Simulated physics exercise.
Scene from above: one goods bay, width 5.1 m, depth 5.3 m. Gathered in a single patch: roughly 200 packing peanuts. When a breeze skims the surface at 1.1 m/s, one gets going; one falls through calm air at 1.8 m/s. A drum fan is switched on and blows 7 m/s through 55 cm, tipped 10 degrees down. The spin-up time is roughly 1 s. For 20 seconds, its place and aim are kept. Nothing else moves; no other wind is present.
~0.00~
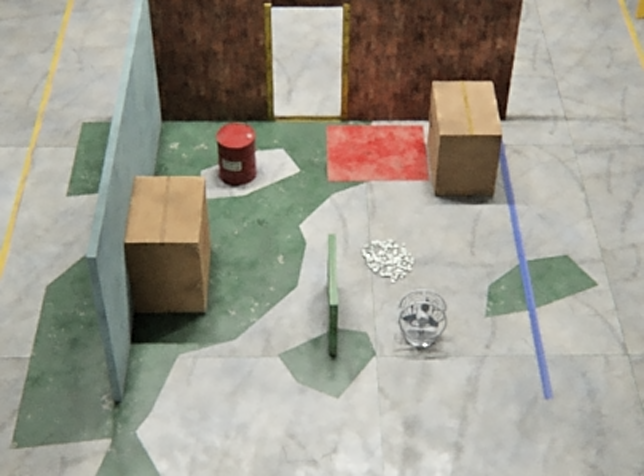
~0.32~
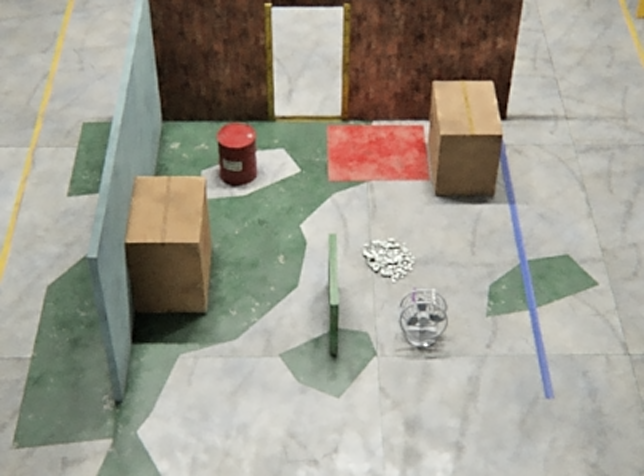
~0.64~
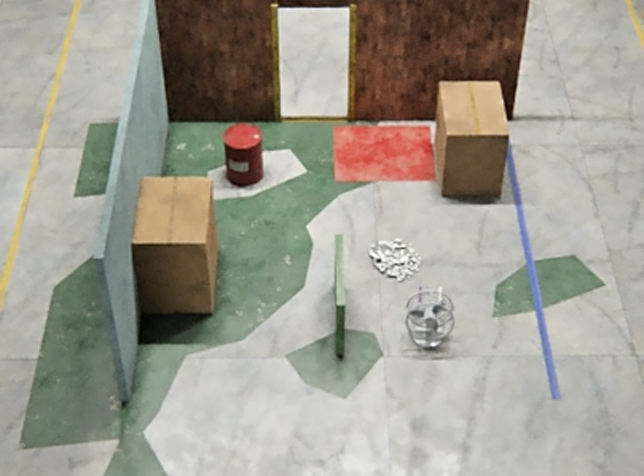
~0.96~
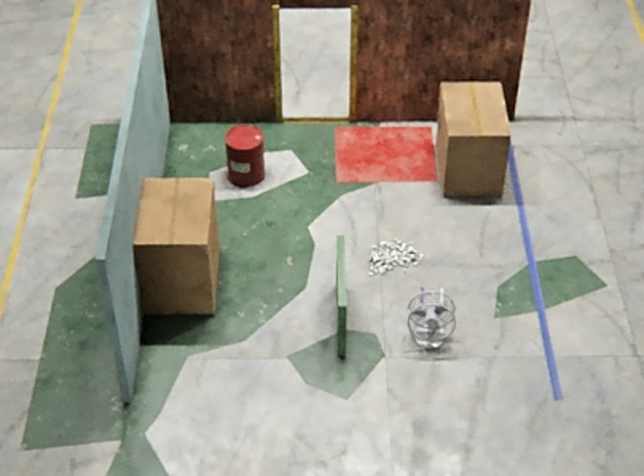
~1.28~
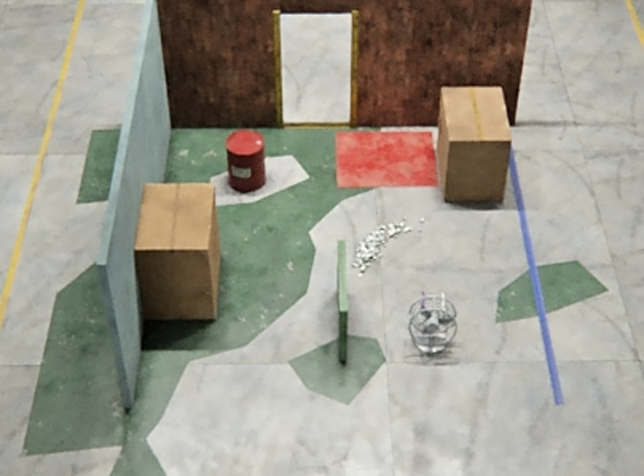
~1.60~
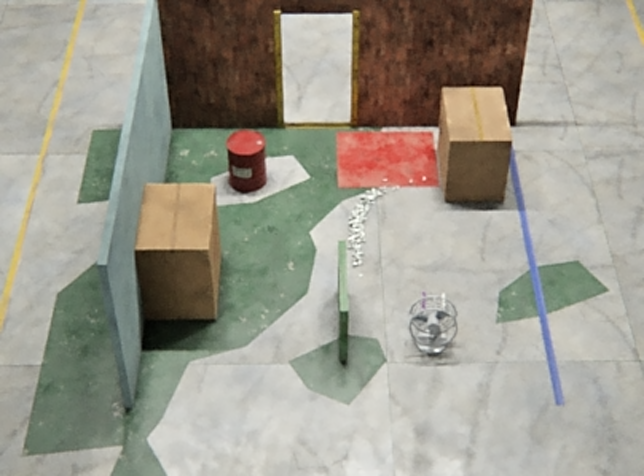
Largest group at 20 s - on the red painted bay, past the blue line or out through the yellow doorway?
Yellow one.
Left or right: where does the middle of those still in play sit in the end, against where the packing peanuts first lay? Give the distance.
Leftward, some 2.0 m.
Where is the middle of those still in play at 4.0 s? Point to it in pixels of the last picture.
Around (330, 156).
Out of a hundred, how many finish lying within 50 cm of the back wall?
15 per cent.
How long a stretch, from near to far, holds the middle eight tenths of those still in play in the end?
2.4 m, roughly.
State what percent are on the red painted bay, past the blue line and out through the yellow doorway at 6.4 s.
0 % red, 0 % blue, 40 % yellow.
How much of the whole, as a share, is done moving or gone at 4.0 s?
0 %.
After 4.0 s, 100 % are on the move or not yet settled, 29 % are out through the yellow doorway, 3 % on the red painted bay and 0 % past the blue line; the middle of those still in play is near (330, 156).
After 6.4 s, 100 % are on the move or not yet settled, 44 % are out through the yellow doorway, 0 % on the red painted bay and 0 % past the blue line; the middle of those still in play is near (291, 129).
After 11.0 s, 96 % are on the move or not yet settled, 52 % are out through the yellow doorway, 0 % on the red painted bay and 0 % past the blue line; the middle of those still in play is near (264, 121).
After 20.0 s, at the end, 55 % are out through the yellow doorway, 0 % on the red painted bay and 0 % past the blue line; the middle of those still in play is near (255, 128).
